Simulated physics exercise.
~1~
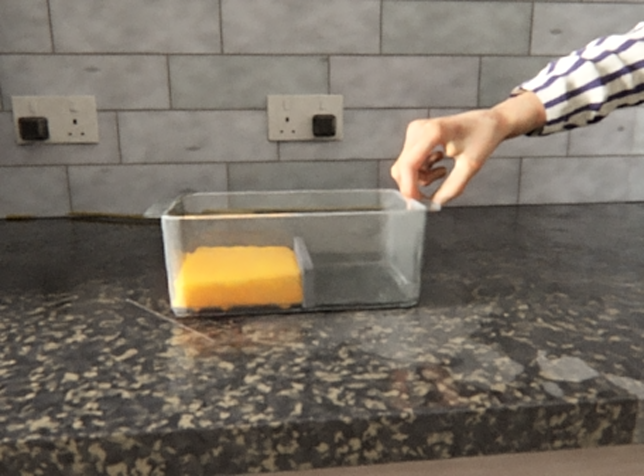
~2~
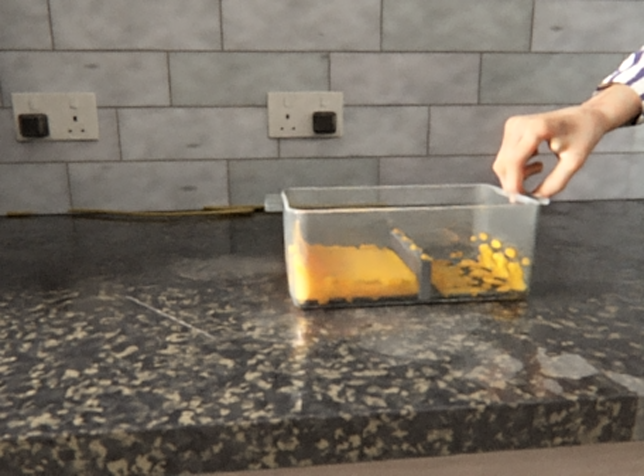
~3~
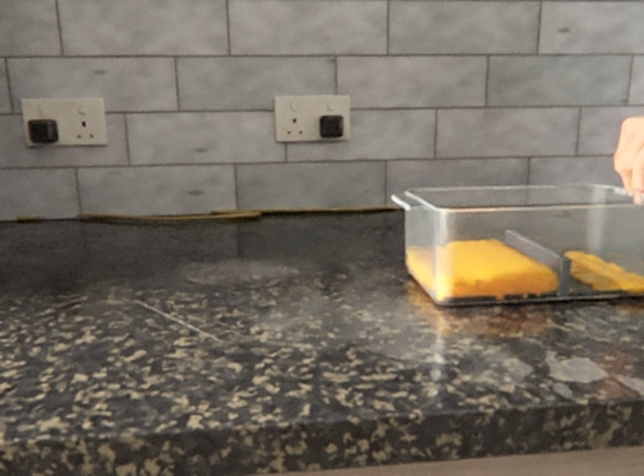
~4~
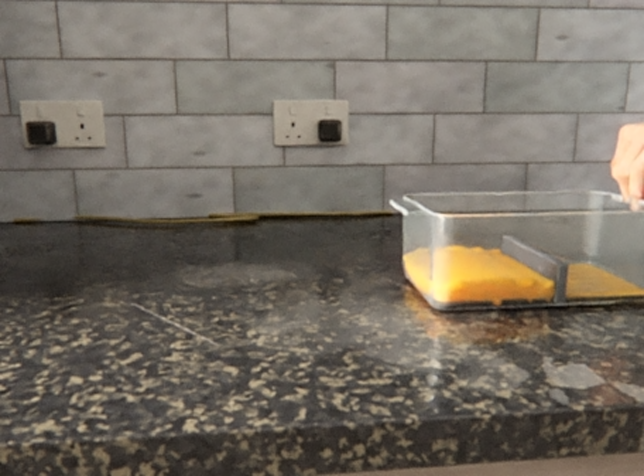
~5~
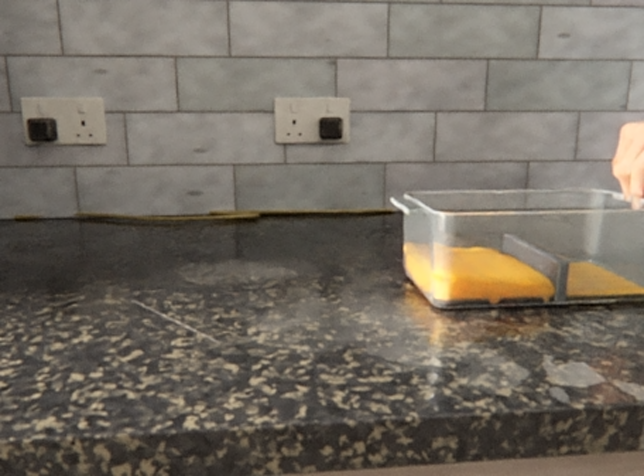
We see a hand pull a divided clear food box rightwards across a speckled countertop, its left half holding orange liquid. Some splashes over the divider into the right half, and the box comes to rest with most liquid still on the left and a shallower layer on the right.
